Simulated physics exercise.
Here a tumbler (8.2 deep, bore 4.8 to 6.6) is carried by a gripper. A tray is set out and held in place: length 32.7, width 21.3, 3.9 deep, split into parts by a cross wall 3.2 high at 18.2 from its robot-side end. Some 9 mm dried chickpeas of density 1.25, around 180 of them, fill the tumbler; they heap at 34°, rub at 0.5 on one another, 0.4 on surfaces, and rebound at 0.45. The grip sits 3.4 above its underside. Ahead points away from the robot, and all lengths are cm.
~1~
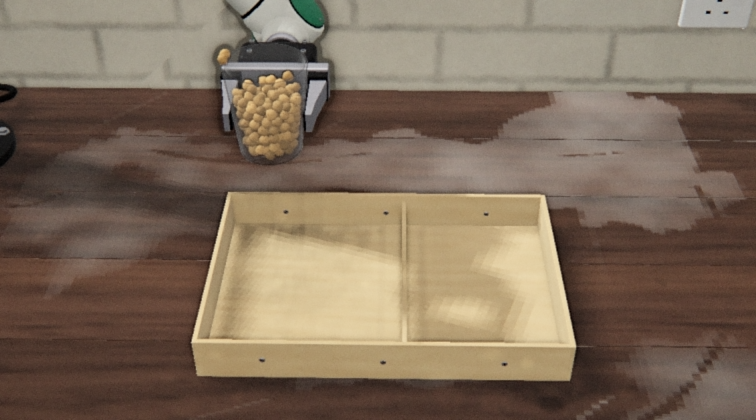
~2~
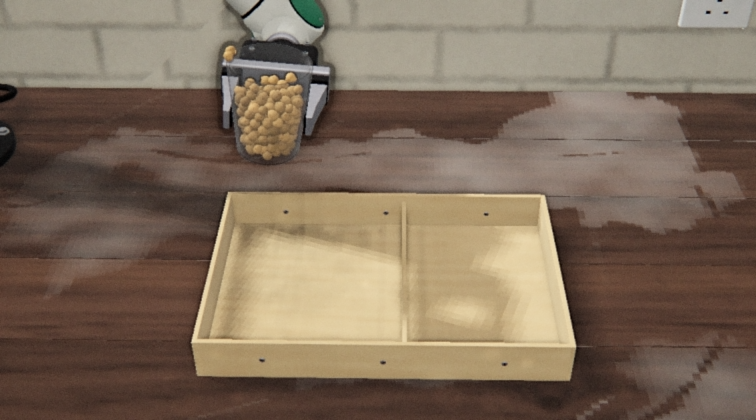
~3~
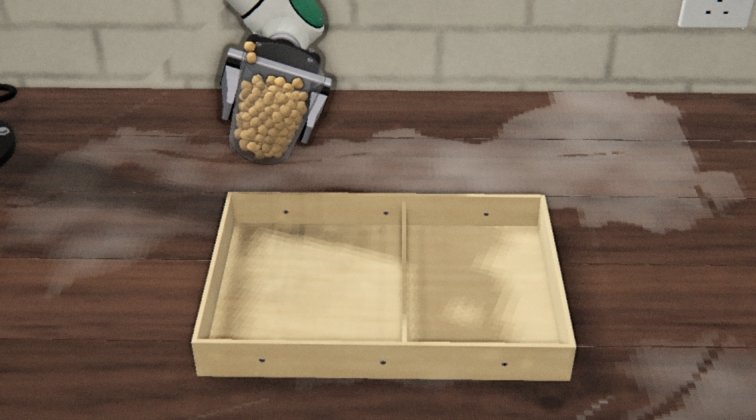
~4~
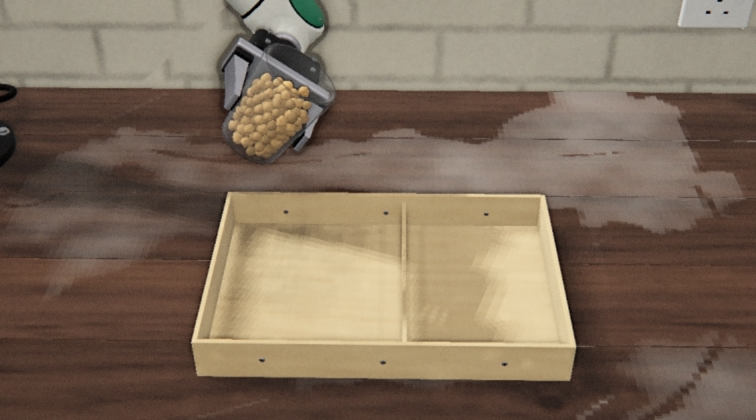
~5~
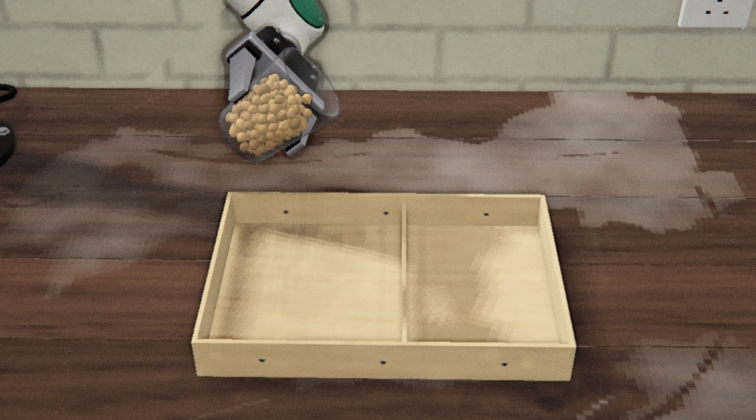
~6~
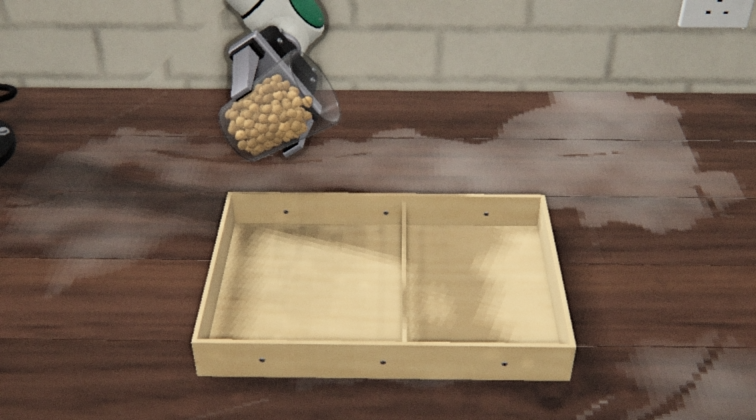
A dark wooden tabletop with pale, worn patches stands against a cream brick wall, seen from the front and slightly above by a still camera. A light wooden tray with one divider sits empty in the centre, while behind it, left of centre, a grey gripper holds a clear tumbler of round, tan balls. The gripper steadily tilts the tumbler, staying nearly in place, and the balls shift inside.
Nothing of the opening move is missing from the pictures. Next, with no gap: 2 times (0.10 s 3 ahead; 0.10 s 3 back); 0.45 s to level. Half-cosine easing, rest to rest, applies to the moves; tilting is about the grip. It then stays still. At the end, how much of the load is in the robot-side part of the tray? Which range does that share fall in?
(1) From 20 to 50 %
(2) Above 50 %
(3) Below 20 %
The answer is 3.
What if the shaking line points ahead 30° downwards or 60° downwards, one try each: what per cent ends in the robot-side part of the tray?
You'd get some 0 per cent with the first setting and some 0 per cent with the second.
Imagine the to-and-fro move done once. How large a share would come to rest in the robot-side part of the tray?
Expected share: About 5 %.
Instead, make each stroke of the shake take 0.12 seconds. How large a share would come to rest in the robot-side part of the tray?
5 %.
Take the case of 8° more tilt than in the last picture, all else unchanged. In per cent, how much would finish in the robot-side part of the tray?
Then about 15 per cent.
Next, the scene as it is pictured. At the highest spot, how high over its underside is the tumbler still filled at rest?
I'd put it at close to 7.0 centimetres.
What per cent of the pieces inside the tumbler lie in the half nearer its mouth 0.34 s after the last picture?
Around 50 in a hundred.
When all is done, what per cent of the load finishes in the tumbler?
End share: Around 85 per cent.
Then, 0.34 s after the last picture, tilted 55° forward, highest piece 23 above the table; 167 in the tumbler, 4 in the robot-side part, 3 in the far-side part, 7 in flight or on a rim.
Then, 0.68 s after the last picture, tilted 17° forward, highest piece 25 above the table; 157 in the tumbler, 17 in the robot-side part, 7 in the far-side part.
Then, 1.05 s after the last picture, level, highest piece 24 above the table; 157 in the tumbler, 17 in the robot-side part, 7 in the far-side part.
Then, 2.10 s after the last picture, level, highest piece 24 above the table; 157 in the tumbler, 17 in the robot-side part, 7 in the far-side part.
Final count, 157 in the tumbler, 17 in the robot-side part, 7 in the far-side part. That is 9 % in the robot-side part of the tray.
